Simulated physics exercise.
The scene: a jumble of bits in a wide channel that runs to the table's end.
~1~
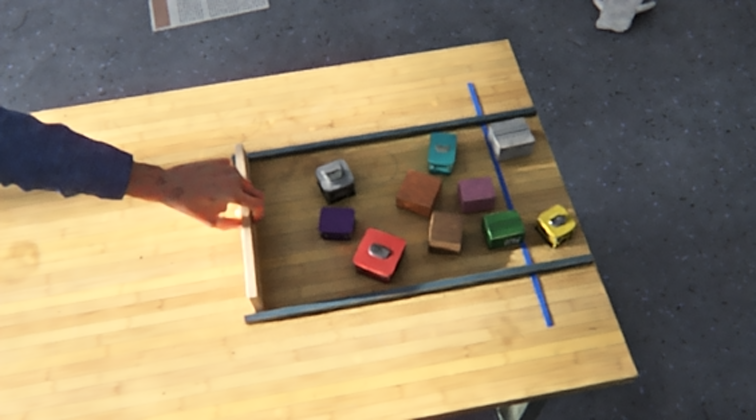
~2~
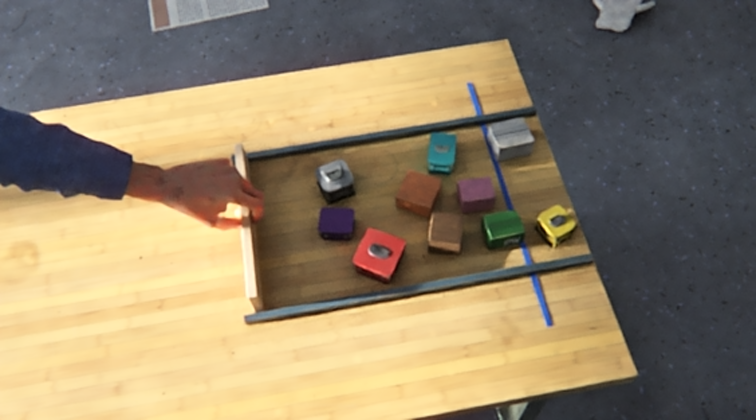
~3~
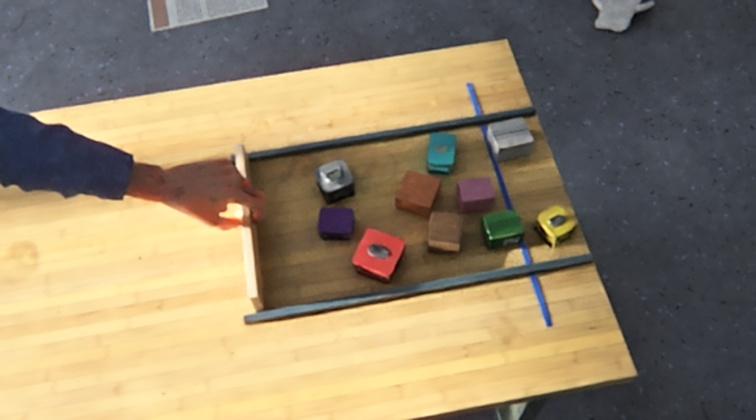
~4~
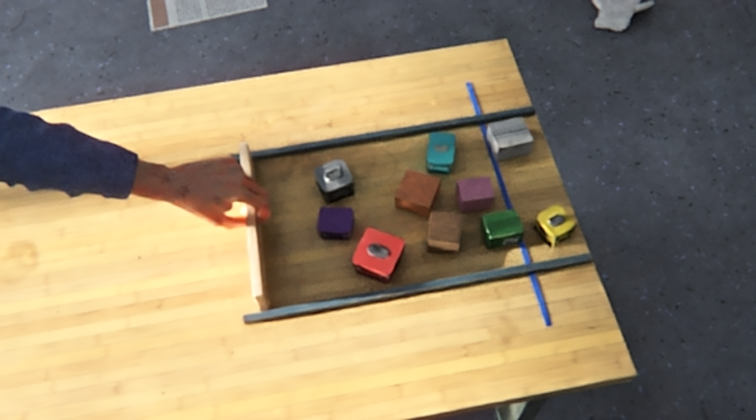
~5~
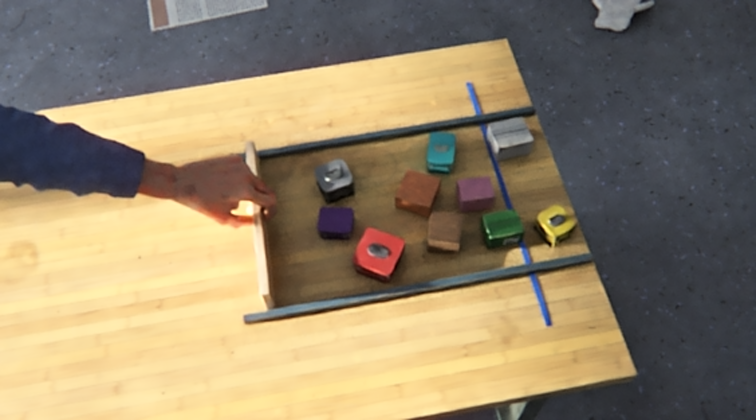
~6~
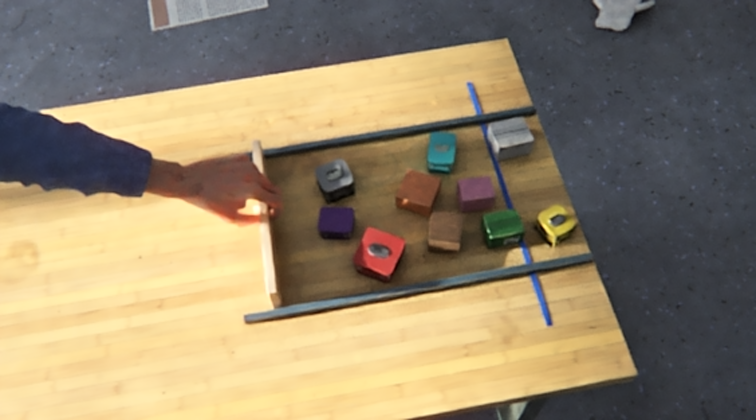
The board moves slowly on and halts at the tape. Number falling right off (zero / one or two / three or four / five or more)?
Three or four.
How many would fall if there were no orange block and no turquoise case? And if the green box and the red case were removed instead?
First 2, second 2.
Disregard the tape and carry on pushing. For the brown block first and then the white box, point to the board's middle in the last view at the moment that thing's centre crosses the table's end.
The middle is at (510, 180) when it's the brown block, and at (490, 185) when it's the white box.
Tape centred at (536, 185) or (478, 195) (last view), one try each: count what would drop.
Counts: 6, 1.
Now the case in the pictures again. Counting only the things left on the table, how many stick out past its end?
You'd get 2.
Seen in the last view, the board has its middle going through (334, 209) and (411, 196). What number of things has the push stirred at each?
Up to then 2, and up to the other point 8.
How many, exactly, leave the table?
Result - number fallen: 4.
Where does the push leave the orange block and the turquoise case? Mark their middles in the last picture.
They finish at roughly (550, 167) and (523, 130) respectively.
Soon after, none off yet; yellow case at rest near (555, 226); white box at rest near (510, 139); green box at rest near (502, 228).
Then, none off yet; yellow case at rest near (555, 226); white box at rest near (510, 139); green box moving near (508, 228).
Further on, one off so far; yellow case falling near (597, 255); white box moved a little near (528, 132); green box moved well along near (570, 217).
At rest, the number that fall off is three or four; fallen, pink block, green box, white box and yellow case.
